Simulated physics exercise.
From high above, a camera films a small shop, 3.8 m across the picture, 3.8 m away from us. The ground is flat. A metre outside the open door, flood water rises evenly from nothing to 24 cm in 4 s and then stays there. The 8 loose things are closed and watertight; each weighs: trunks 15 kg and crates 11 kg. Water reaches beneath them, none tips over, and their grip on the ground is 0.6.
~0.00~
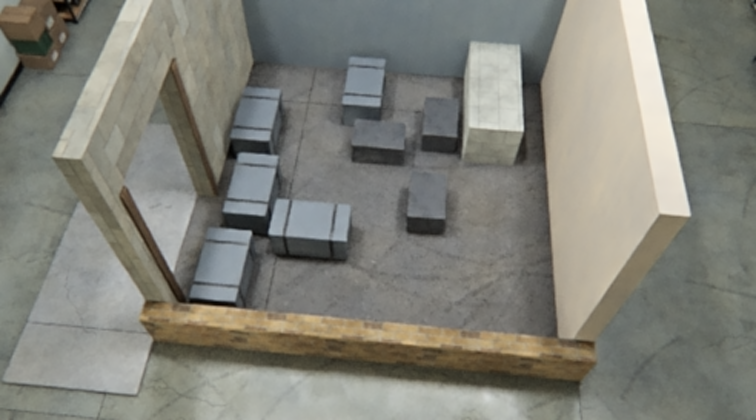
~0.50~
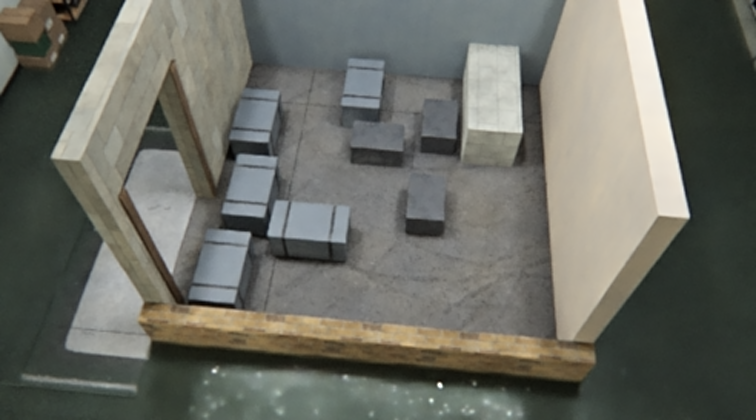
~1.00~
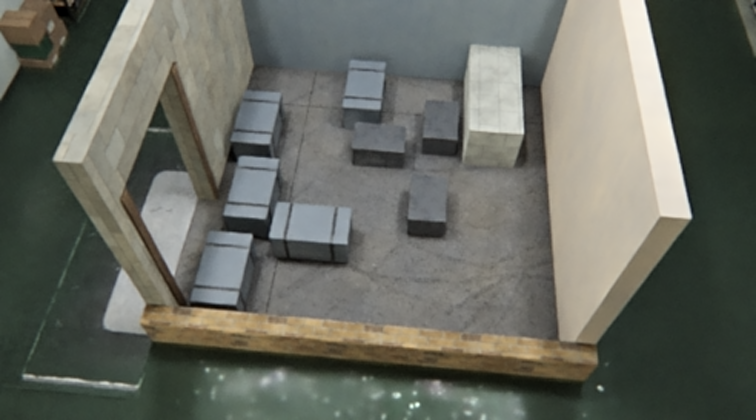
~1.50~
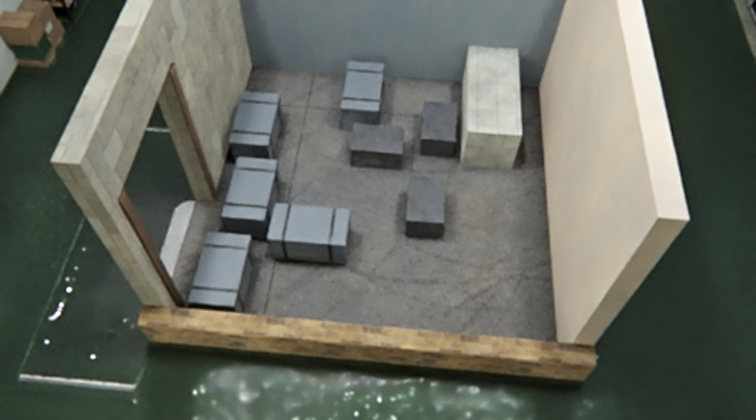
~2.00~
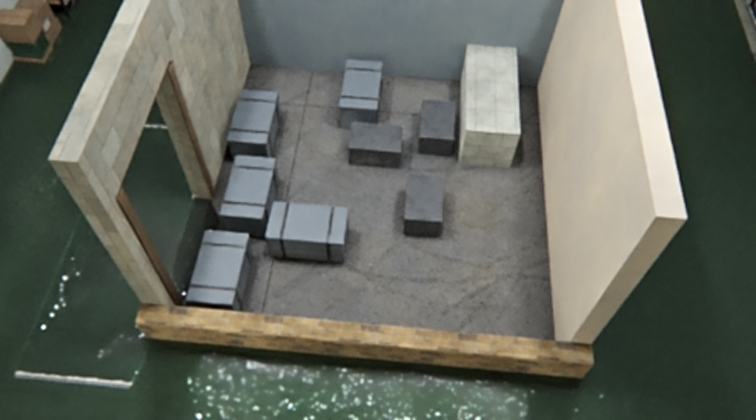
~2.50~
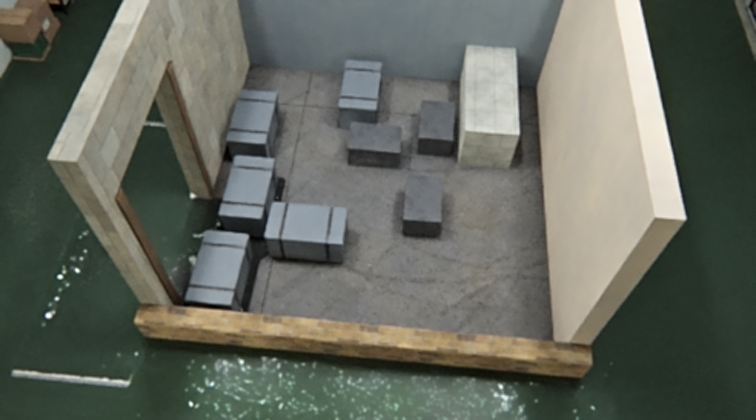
Green water spreading around a small walled room, covering the pale slab outside the doorway and reaching in beside unmoving grey trunks.
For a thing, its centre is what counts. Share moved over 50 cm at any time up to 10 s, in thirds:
I bet the count comes out high.
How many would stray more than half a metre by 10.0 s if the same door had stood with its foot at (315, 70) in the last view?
The count would be 7.
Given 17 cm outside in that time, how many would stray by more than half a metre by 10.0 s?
In that case the number is 4.
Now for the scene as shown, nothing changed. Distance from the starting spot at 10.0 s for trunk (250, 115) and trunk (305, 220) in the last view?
One is off by 5 cm, the other by 150 cm, in the order asked.
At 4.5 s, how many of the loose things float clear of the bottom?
At that time, 1.
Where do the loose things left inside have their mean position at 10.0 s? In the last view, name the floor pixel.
Around (368, 137).
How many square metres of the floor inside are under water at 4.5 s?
I'd estimate close to 6.0 m2.
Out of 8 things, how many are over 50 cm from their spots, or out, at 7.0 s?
By my reckoning, 6.
After 3.5 s 0 of 8 are over 50 cm from their spots; 0 afloat.
After 4.5 s 3 of 8 are over 50 cm from their spots; 1 afloat.
After 7.0 s 6 of 8 are over 50 cm from their spots; 3 afloat.
After 10.0 s 7 of 8 are over 50 cm from their spots, and 7 have been at some point; 7 afloat.
